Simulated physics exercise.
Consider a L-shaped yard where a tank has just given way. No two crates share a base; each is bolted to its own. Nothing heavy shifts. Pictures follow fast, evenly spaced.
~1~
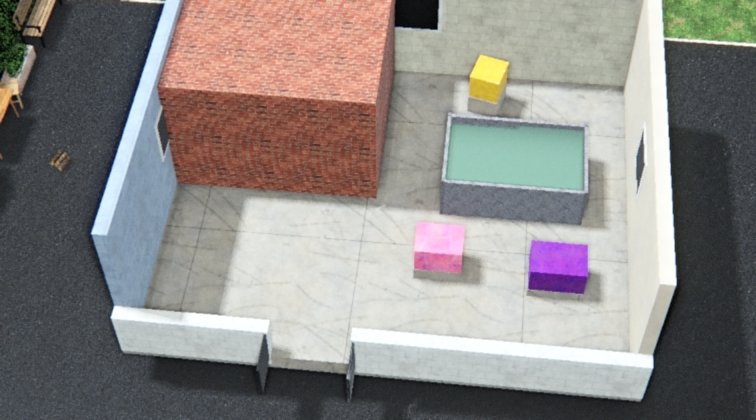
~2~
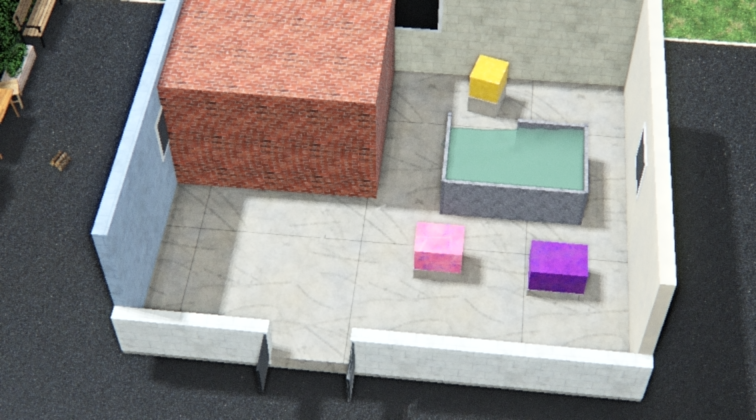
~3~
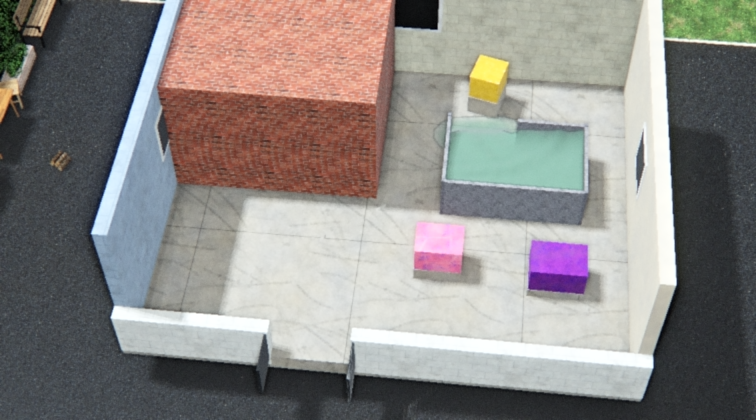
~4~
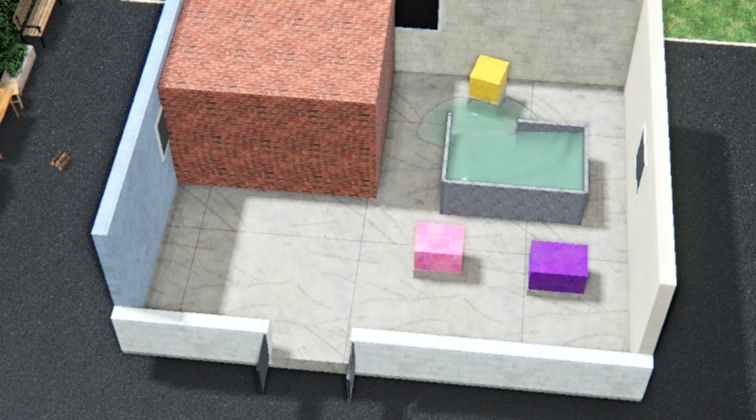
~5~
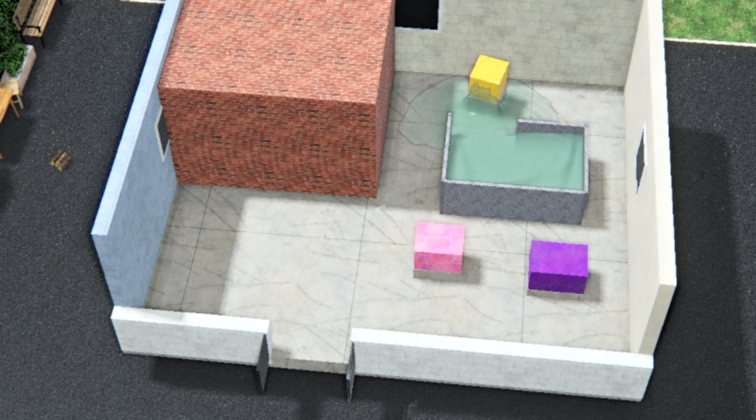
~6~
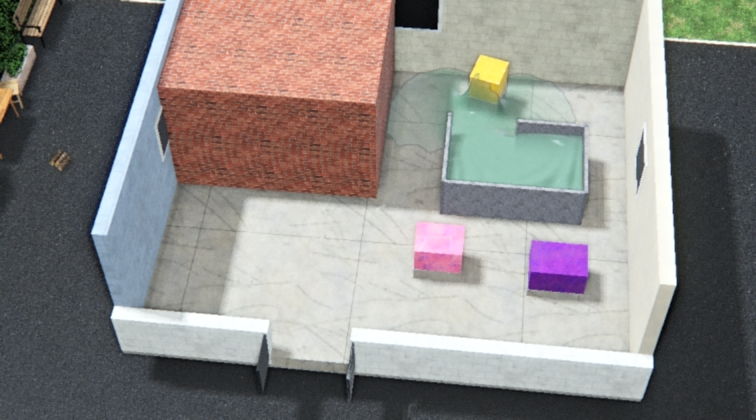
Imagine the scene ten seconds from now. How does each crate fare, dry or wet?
Outcome: The yellow crate will be a wet one. The purple crate will be a dry one. The pink crate will be a dry one.
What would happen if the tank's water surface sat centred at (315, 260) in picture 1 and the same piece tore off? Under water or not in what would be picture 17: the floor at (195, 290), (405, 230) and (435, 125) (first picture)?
Submerged, submerged, untouched.
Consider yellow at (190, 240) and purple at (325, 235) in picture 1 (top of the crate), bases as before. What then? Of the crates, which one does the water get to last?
The last one is the yellow one.
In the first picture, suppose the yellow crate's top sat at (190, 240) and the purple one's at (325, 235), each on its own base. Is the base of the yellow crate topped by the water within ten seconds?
Yellow crate is not reached.
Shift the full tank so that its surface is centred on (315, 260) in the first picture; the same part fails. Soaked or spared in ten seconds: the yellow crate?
Yellow crate: Unaffected.
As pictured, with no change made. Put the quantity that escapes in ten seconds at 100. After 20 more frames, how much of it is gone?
I'd put it near 0 in a hundred.
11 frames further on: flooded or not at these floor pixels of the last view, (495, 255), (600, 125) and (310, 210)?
Point one left clear, point two sodden, point three left clear.
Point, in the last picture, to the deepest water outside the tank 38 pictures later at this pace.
I'd point to (607, 373).
A moment on, water covers 15 % of the floor; the yellow crate water round its plinth, the purple crate not reached, the pink crate not reached.
Next, water covers 25 % of the floor; the yellow crate water round its plinth, the purple crate not reached, the pink crate not reached.
Then, water covers 45 % of the floor; the yellow crate water round its plinth, the purple crate water round its plinth, the pink crate water round its plinth.
Later, water covers 70 % of the floor; the yellow crate water round its plinth, the purple crate water round its plinth, the pink crate water round its plinth.
In the end, water covers 95 % of the floor; the yellow crate was topped, the purple crate stayed above the water, the pink crate stayed above the water.
